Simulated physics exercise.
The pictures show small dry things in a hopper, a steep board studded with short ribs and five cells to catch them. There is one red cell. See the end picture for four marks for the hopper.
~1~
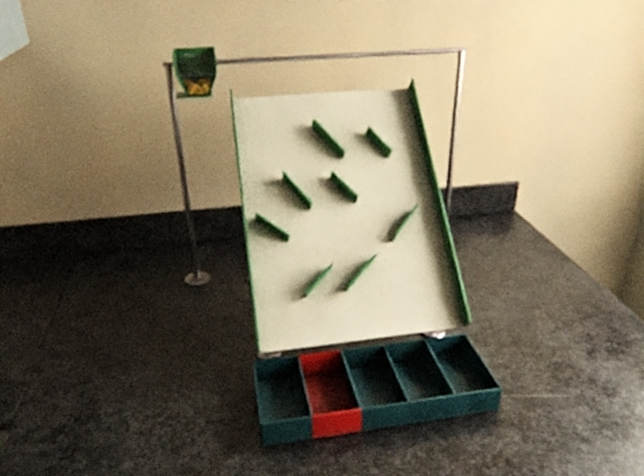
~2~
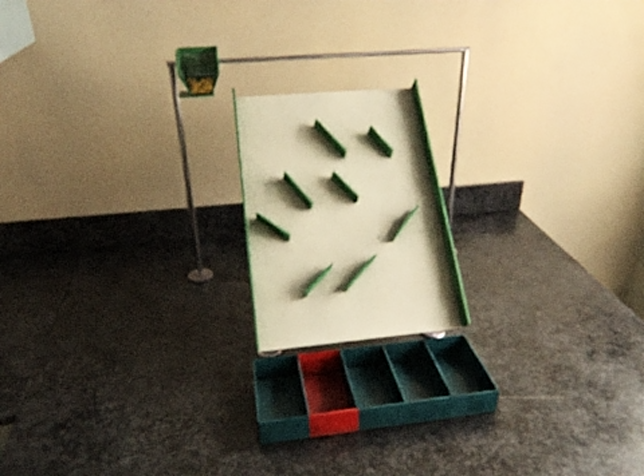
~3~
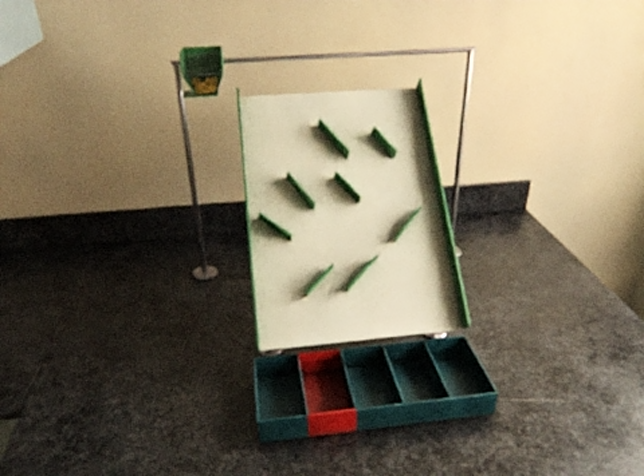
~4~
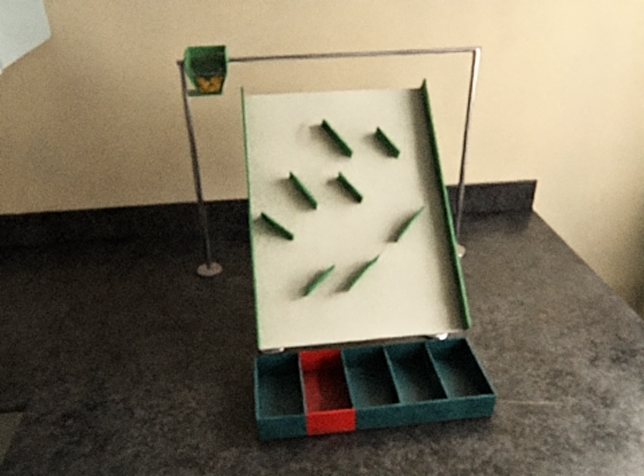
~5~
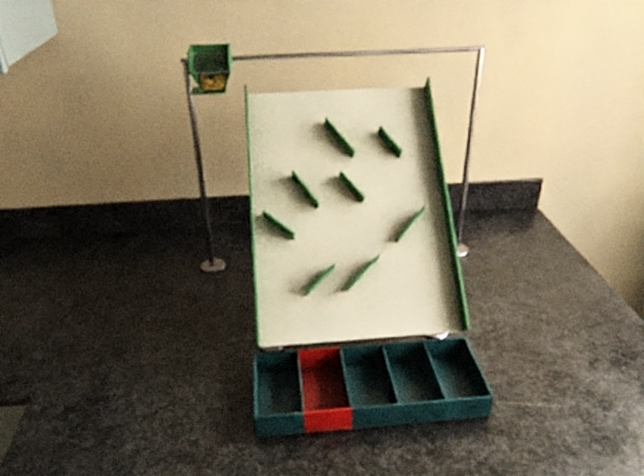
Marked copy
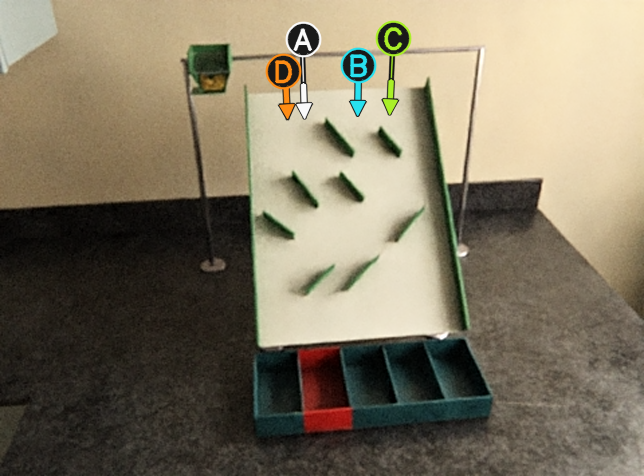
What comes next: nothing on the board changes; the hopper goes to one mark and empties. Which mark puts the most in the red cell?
I would pick mark A.
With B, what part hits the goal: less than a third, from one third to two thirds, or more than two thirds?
It is less than a third.
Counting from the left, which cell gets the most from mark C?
It is the fifth one.
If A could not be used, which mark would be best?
That would be D.
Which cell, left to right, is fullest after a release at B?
The fourth.
On the marked copy, mark A meets the board at (304, 113); mark B meets the board at (357, 110); mark C meets the board at (389, 108); mark D meets the board at (287, 113).
With A, the larger part in the red cell, roughly a quarter in other cells.
With B, about a tenth in the red cell, the larger part in other cells, about a tenth outside the box.
With C, not one piece in the red cell, almost all in other cells, about a tenth outside the box.
With D, roughly half in the red cell, roughly half in other cells.
